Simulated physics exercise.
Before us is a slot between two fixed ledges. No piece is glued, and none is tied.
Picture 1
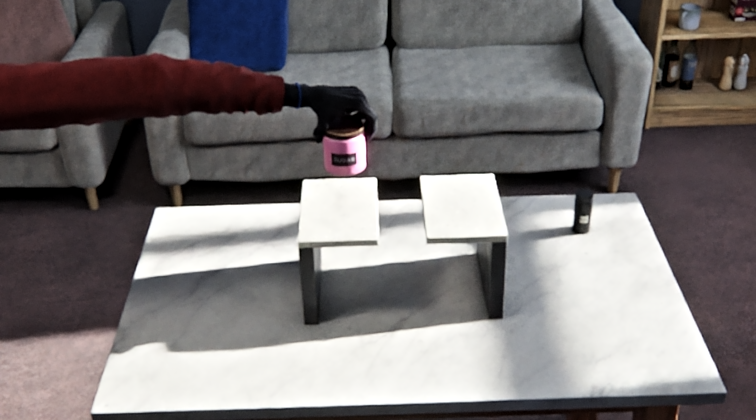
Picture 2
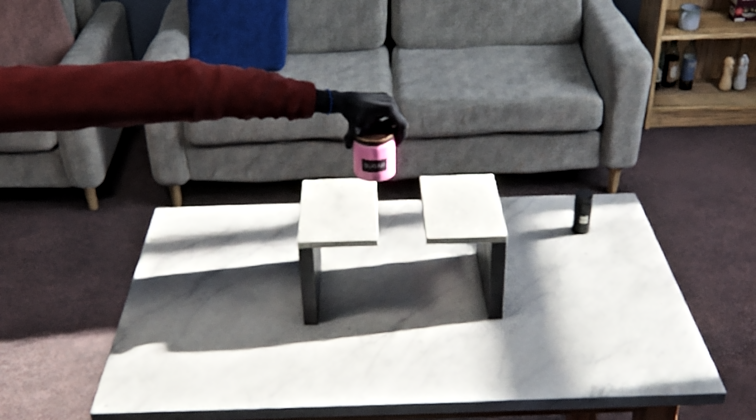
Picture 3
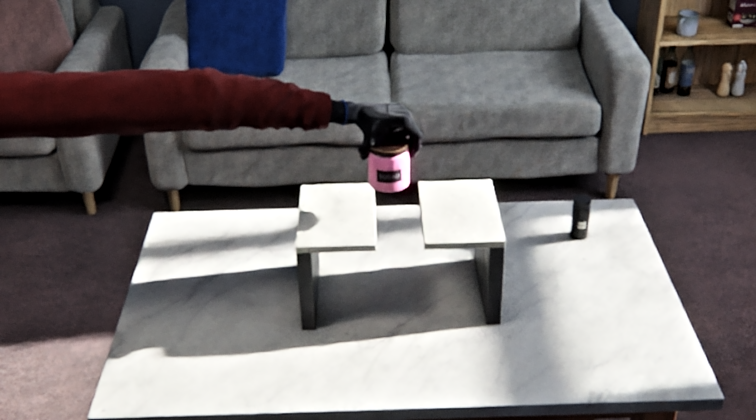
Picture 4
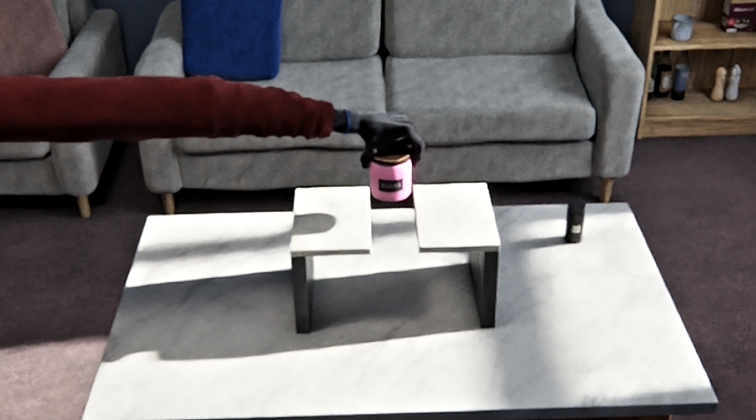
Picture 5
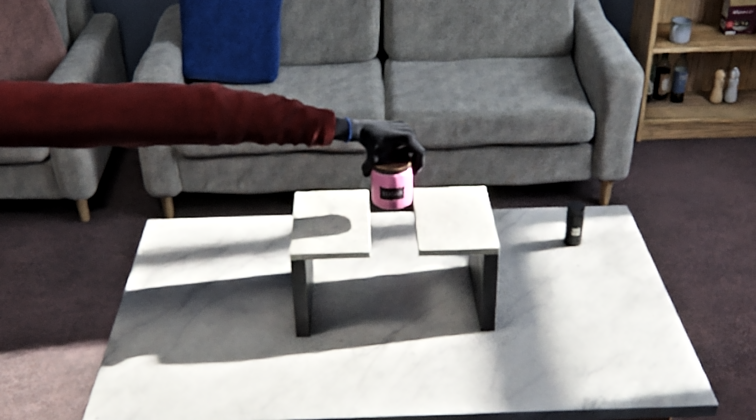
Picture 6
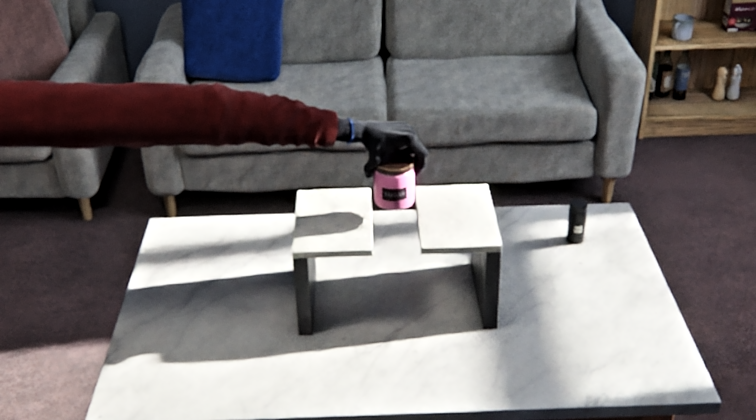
A gloved hand in a red sleeve carries a pink jar rightward and lowers it slightly between two raised white slabs.
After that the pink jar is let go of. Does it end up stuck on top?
Well, it makes it down to the table in the end.
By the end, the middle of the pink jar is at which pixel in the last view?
End position, last frame: About (396, 280).
Then, 0.20 s on from there, pink jar shifted a little near (394, 201).
Then, 0.30 s on from there, pink jar shifted well along near (395, 260).
Then, 0.40 s on from there, pink jar shifted well along near (396, 275).
In the end, moved from the start, pink jar; black shaker unmoved. At the end, from the last picture's camera, pink jar near (396, 280). The jar reaches the table.
